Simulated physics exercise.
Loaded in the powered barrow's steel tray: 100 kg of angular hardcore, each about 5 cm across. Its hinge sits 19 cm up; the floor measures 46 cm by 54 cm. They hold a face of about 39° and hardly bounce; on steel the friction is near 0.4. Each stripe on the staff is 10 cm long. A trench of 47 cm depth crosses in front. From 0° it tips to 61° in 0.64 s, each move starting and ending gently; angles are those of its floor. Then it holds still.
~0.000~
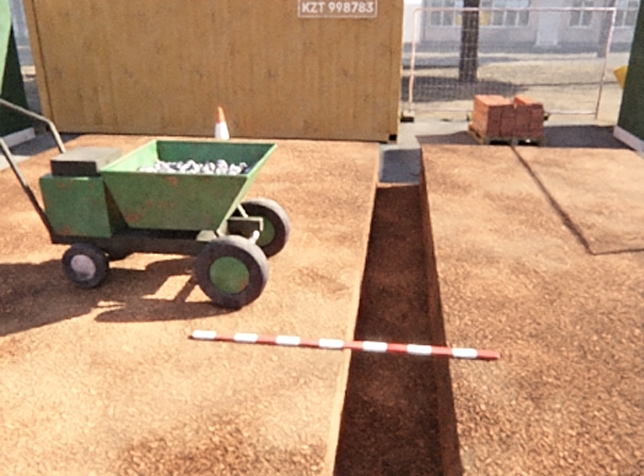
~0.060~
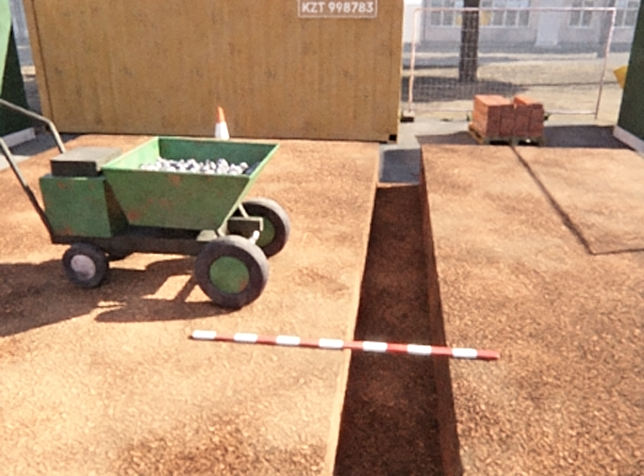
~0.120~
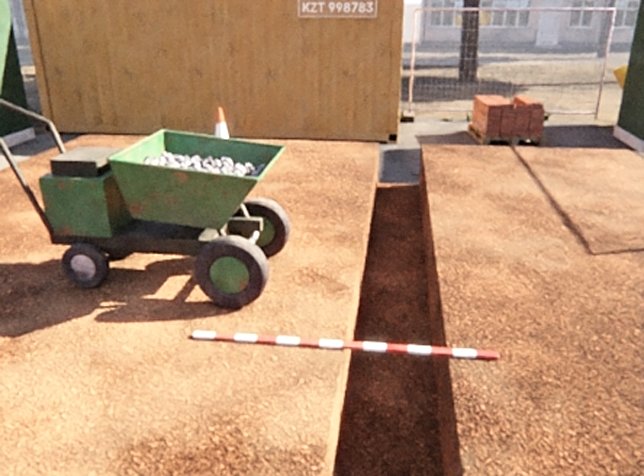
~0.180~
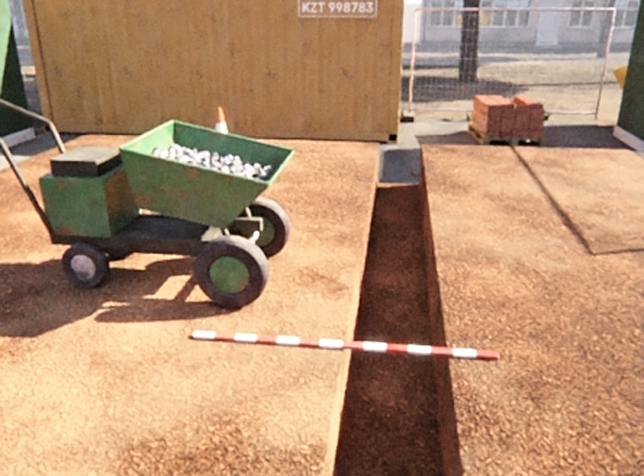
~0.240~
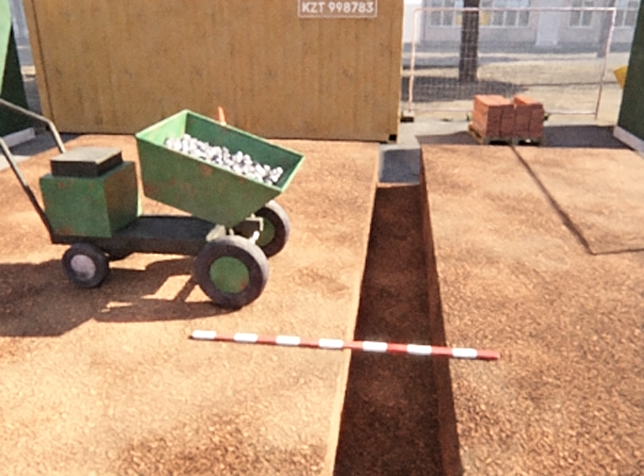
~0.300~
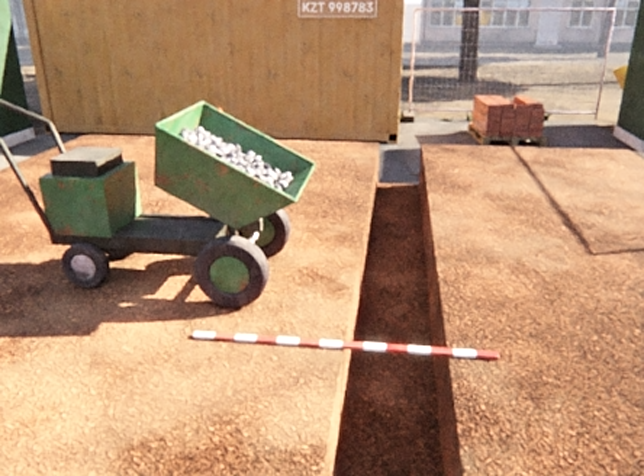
On a sunlit building site, a green powered barrow stands left of a narrow trench with a red-and-white staff across it, while its tray of grey stones tilts steadily forward to the right, its back end rising.
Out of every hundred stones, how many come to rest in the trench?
Some 32 per cent of it.
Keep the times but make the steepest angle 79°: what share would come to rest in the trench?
Then about 100 per cent.
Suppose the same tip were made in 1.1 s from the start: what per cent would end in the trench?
In that case some 15 per cent.
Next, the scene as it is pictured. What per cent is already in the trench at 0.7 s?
About 0 per cent by then.
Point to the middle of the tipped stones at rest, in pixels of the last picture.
Their middle is at about (403, 361).
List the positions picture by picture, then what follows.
In the first frame, lip at (248, 177), floor tilted 0°, highest stones at (183, 168).
In the second frame, lip at (250, 178), floor tilted 2°, highest stones at (177, 166); the stones move at 0.3 m/s on average.
In the third frame, lip at (258, 180), floor tilted 6°, highest stones at (172, 161); the stones move at 0.7 m/s on average.
In the fourth frame, the tray is at 12°, its lip at (269, 185); the top of the load is at (176, 153); the stones move at 0.9 m/s on average.
In the fifth frame, lip at (282, 192), floor tilted 19°, highest stones at (182, 144); the stones move at 1.1 m/s on average.
In the sixth frame, lip at (295, 202), floor tilted 28°, highest stones at (196, 134); the stones move at 1.2 m/s on average.
After 0.5 s the floor is at 51°; 100 % in the tray; the foremost stones are at (305, 214).
After 0.7 s the floor is at 61°; 98 % in the tray, 1 % short of the trench, 1 % in the trench; the foremost stones are at (362, 238).
After 1.1 s the floor is at 61°; 72 % in the tray, 3 % short of the trench, 25 % in the trench; the foremost stones are at (432, 365).
After 3.0 s the floor is at 61°; 66 % in the tray, 2 % short of the trench, 32 % in the trench; the foremost stones are at (431, 357).
